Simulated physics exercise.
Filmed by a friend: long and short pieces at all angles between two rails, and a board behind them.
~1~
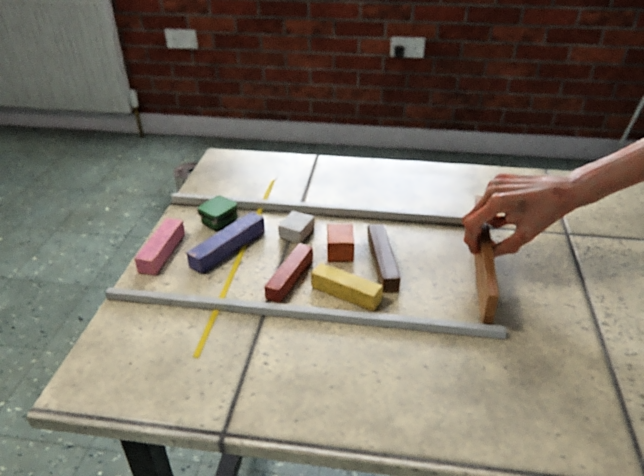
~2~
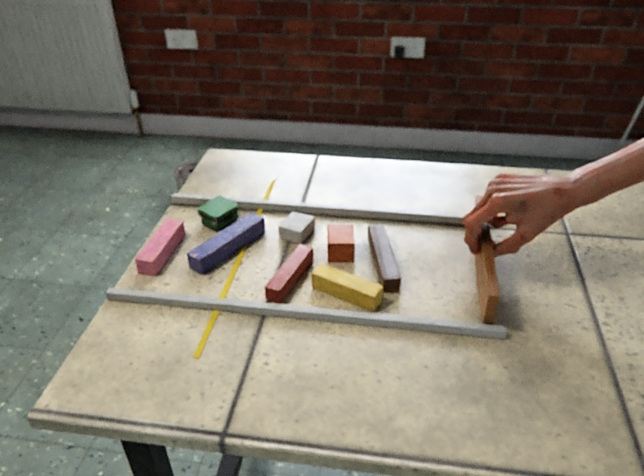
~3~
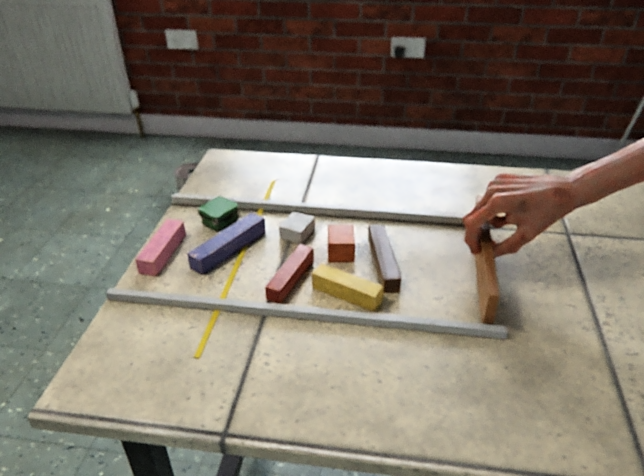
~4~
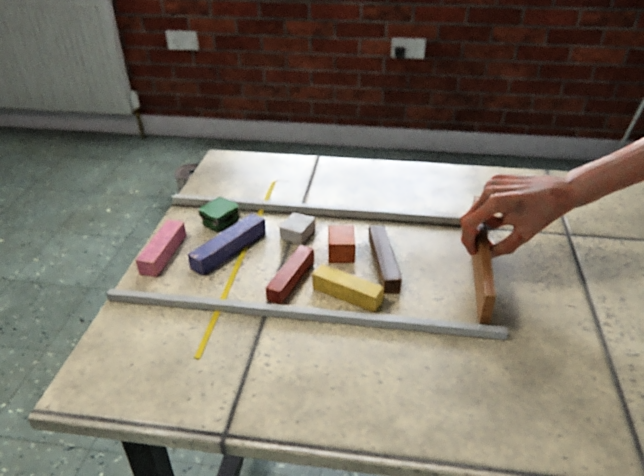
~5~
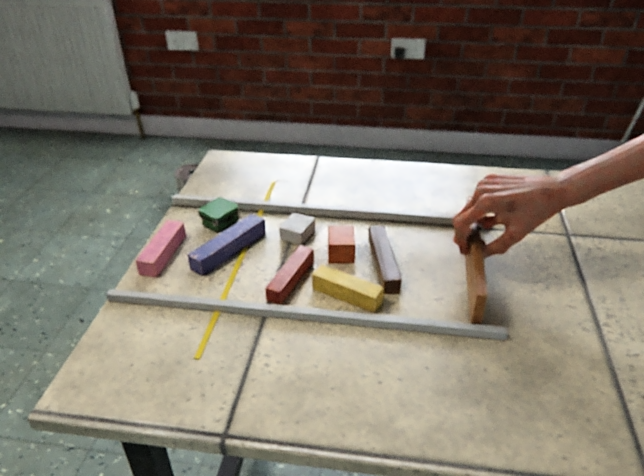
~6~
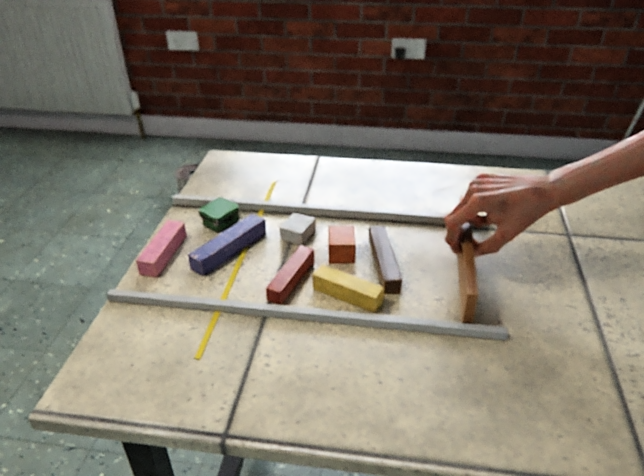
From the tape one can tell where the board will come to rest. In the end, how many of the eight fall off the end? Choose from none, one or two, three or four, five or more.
Final count: None.
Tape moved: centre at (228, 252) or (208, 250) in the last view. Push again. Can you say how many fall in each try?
In order, 1 and 2.
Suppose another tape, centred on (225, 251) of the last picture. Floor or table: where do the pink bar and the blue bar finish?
Outcome: Pink bar goes missing, blue bar is still present.
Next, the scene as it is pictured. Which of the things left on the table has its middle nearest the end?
That's the pink bar.
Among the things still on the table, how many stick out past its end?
So the number is 1.
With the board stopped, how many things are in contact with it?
That number would be 3.
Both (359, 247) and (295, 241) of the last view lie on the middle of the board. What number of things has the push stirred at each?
The first count is 4, and then it's 6.
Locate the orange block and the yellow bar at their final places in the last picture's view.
Result: One about (218, 234), other about (204, 271).
A little later, none off yet; pink bar at rest near (163, 247); green case at rest near (220, 215); blue bar at rest near (229, 243).
When it is over, the number that fall off is zero.
